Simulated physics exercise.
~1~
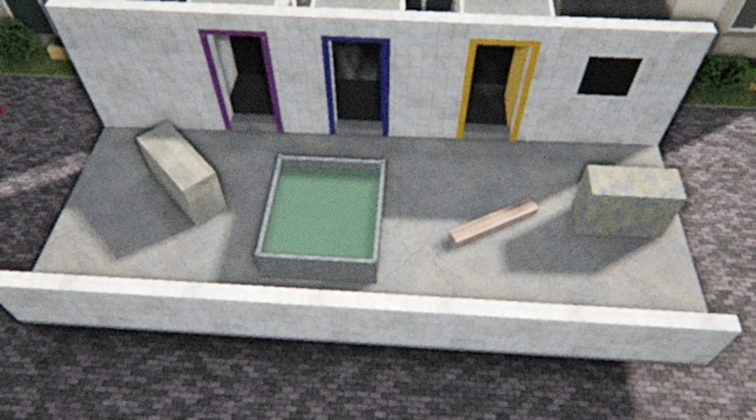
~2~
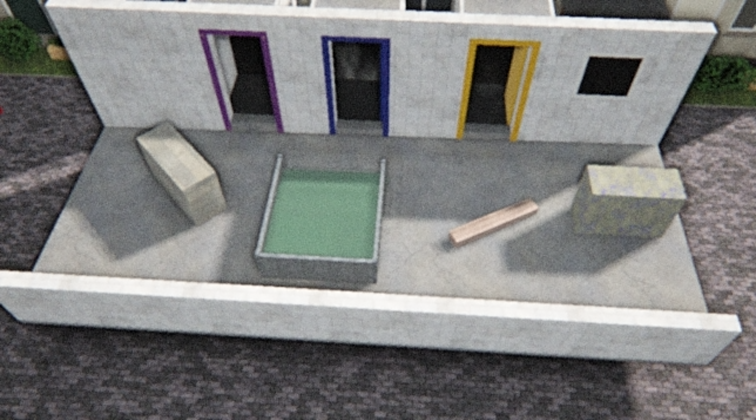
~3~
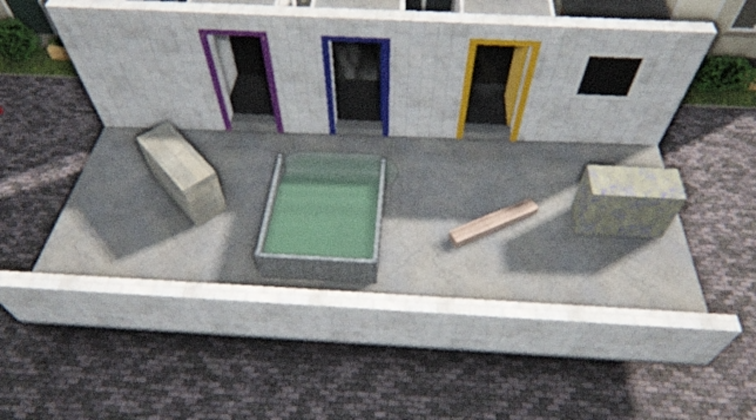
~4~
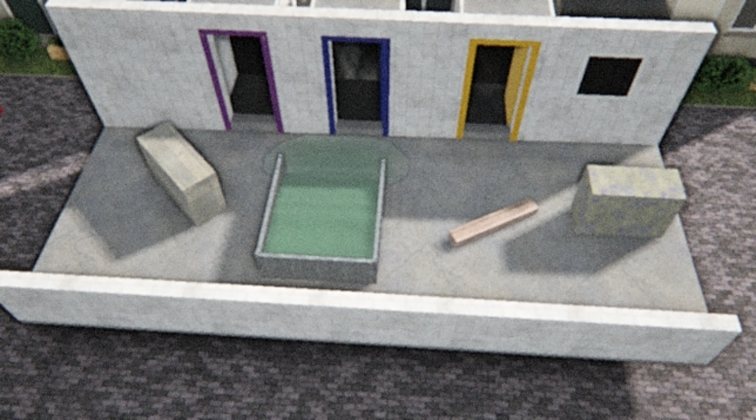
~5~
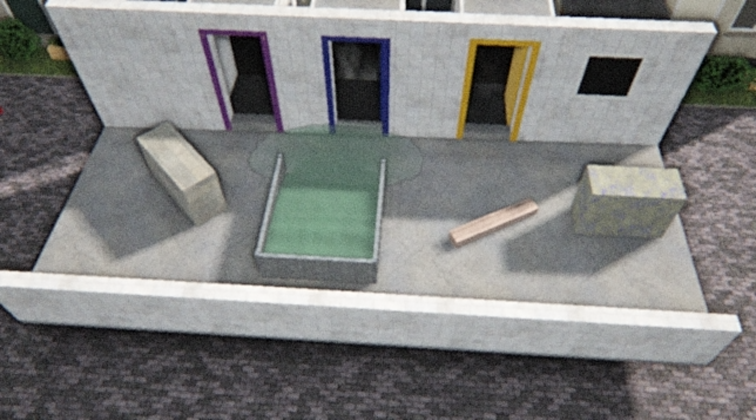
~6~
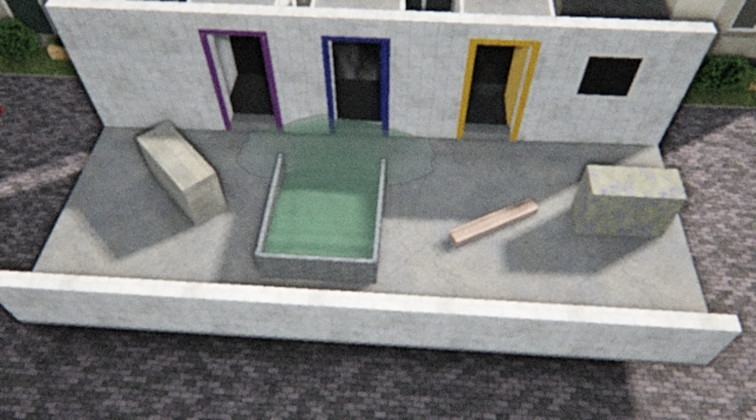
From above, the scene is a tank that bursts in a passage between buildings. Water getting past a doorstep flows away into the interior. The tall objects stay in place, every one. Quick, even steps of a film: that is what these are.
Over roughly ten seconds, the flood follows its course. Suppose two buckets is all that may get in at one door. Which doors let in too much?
My prediction: The yellow door will keep it to two buckets. The blue door will be overrun. The purple door will keep it to two buckets.
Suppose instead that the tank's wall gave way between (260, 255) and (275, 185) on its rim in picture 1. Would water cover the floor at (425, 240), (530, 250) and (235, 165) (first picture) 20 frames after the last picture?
So that's left bare for the first, left bare for the second and waterlogged for the third.
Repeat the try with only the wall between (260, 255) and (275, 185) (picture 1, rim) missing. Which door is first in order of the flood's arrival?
It's the purple door that is reached before the others.
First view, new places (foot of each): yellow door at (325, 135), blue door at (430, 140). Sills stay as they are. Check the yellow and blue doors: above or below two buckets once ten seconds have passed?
I'd say the yellow door beats the mark and the blue door remains short of it.
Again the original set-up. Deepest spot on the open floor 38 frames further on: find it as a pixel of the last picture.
Deepest point: About (206, 133).
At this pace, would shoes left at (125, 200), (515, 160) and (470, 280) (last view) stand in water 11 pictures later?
First spot spared, second spot submerged, third spot spared.
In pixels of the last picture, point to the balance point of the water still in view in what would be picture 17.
The spot I would choose is (323, 180).
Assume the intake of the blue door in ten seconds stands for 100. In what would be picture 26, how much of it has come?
Some 100 per cent.
A moment on, water covers 15 % of the floor; the yellow door wet at the sill, nothing in, the blue door over two buckets in, the purple door wet at the sill, nothing in.
Next, water covers 25 % of the floor; the yellow door wet at the sill, nothing in, the blue door far over two buckets in, the purple door wet at the sill, nothing in.
Then, water covers 45 % of the floor; the yellow door wet at the sill, nothing in, the blue door far over two buckets in, the purple door wet at the sill, nothing in.
Later, water covers 50 % of the floor; the yellow door wet at the sill, nothing in, the blue door far over two buckets in, the purple door wet at the sill, nothing in.
In the end, water covers 55 % of the floor; the yellow door wet at the sill, nothing in, the blue door far over two buckets in, the purple door wet at the sill, nothing in.
